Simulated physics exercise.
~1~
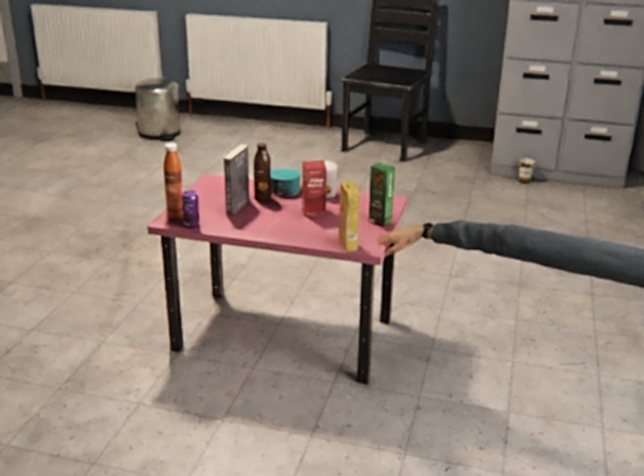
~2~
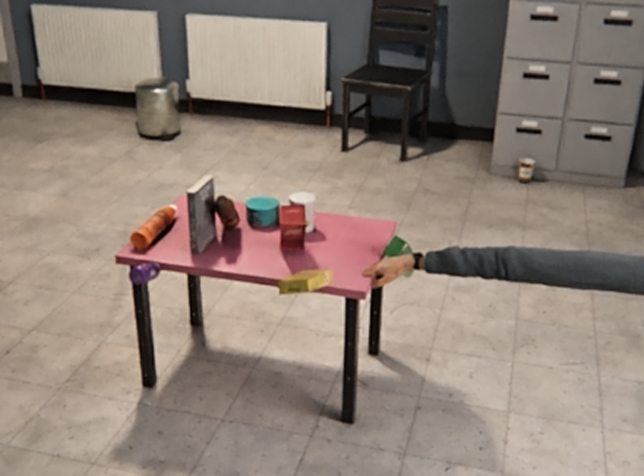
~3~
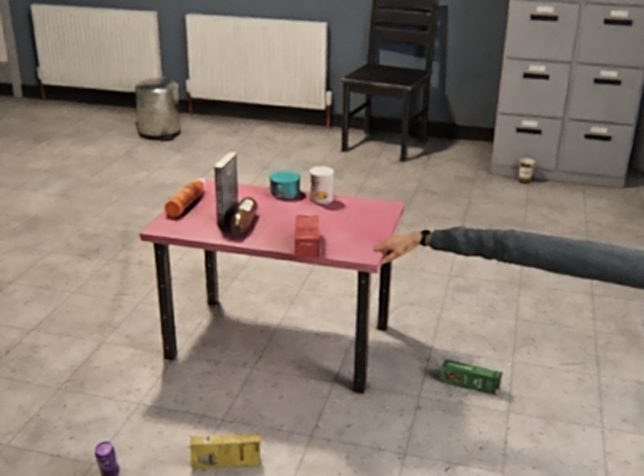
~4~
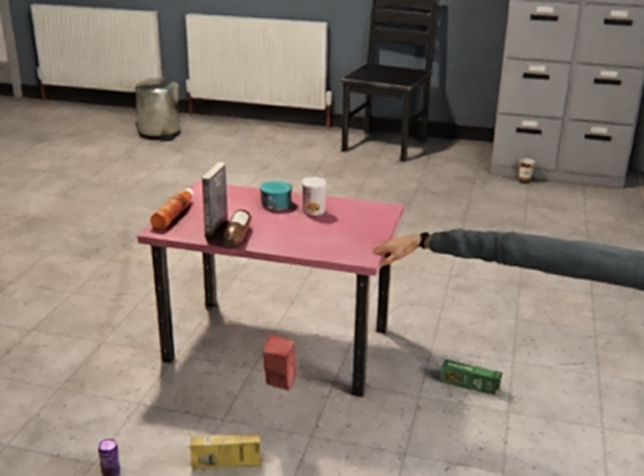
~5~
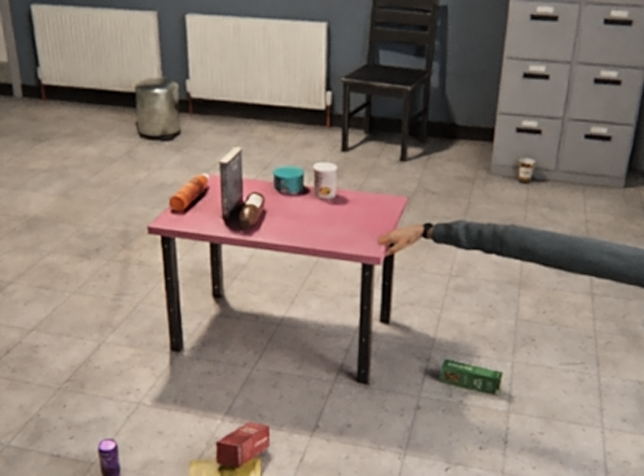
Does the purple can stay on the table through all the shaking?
No, the purple can goes over the edge and ends up on the floor in front of the table.
